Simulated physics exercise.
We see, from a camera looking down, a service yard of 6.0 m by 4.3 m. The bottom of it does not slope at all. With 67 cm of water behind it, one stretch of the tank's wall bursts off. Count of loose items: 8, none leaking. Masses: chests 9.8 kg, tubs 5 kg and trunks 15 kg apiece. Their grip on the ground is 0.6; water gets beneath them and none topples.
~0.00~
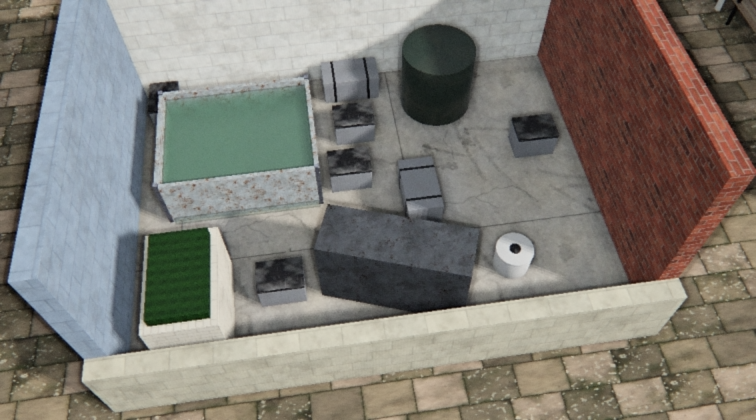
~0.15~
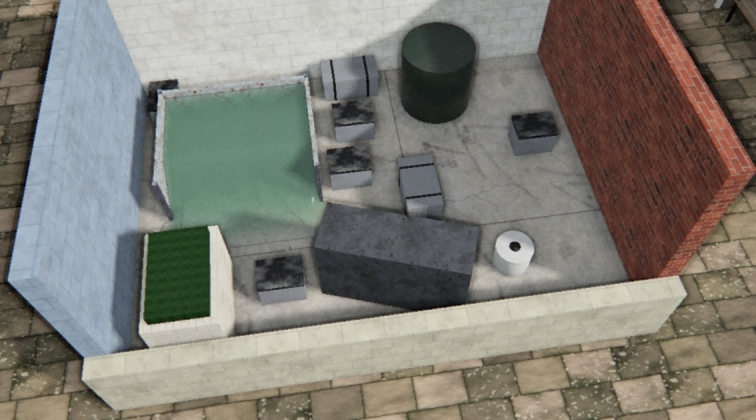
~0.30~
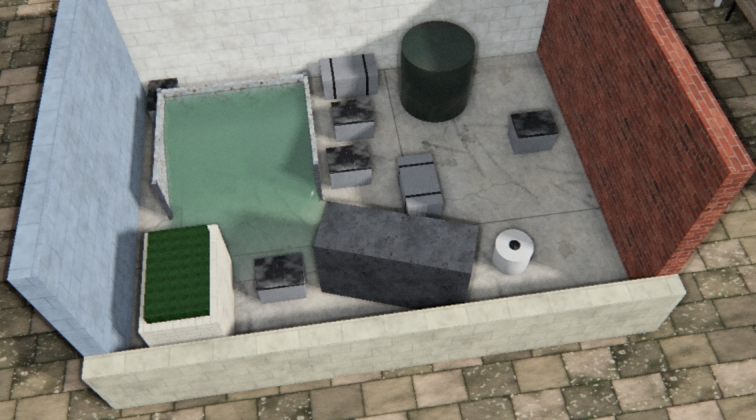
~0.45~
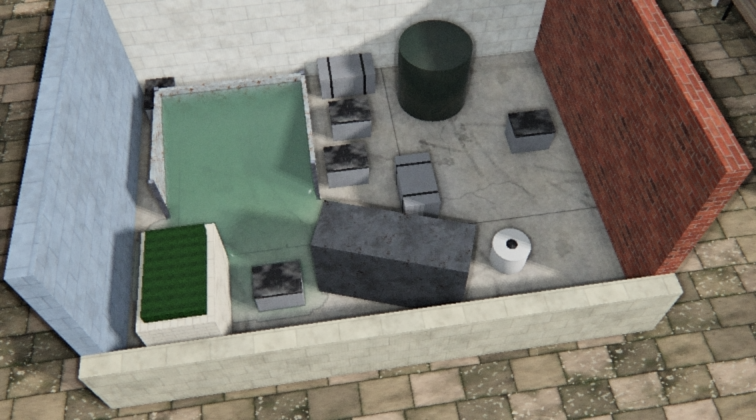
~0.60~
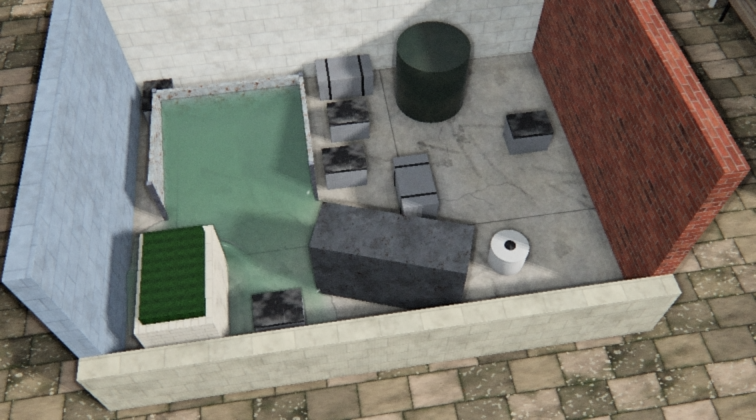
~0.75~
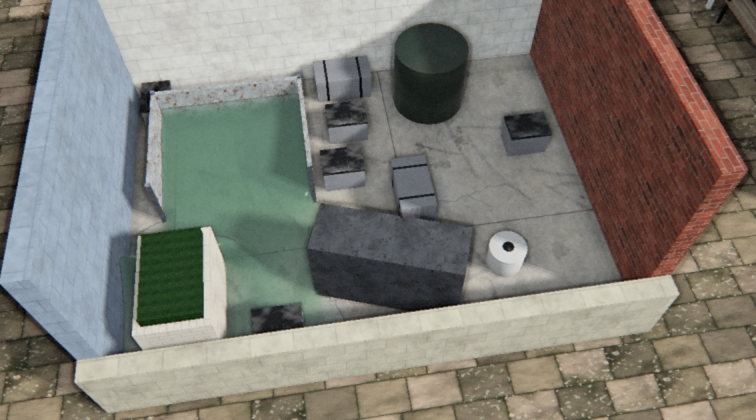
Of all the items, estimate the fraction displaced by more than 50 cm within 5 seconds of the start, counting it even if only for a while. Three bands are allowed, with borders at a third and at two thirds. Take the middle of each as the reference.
I expect the share moved that far will be a third to two thirds.
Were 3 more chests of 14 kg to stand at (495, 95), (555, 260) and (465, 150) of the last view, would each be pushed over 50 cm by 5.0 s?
Answers in order are does not cross, crosses the line and does not cross.
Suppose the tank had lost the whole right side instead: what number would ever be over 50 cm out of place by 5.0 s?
In that case 6 of them.
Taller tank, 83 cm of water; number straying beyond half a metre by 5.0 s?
Then it comes to 5.
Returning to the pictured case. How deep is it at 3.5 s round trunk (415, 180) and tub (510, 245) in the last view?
About 4 and 14 cm.
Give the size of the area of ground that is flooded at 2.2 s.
My estimate is roughly 13 m2.
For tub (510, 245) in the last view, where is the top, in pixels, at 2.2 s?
Look for it near (538, 250).
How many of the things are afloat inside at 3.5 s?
It comes to 3.
After 1.1 s 1 of 8 are over 50 cm from their spots; 1 afloat.
After 2.2 s 1 of 8 are over 50 cm from their spots; 1 afloat.
After 3.5 s 3 of 8 are over 50 cm from their spots; 3 afloat.
After 5.0 s 5 of 8 are over 50 cm from their spots, and 5 have been at some point; 4 afloat.
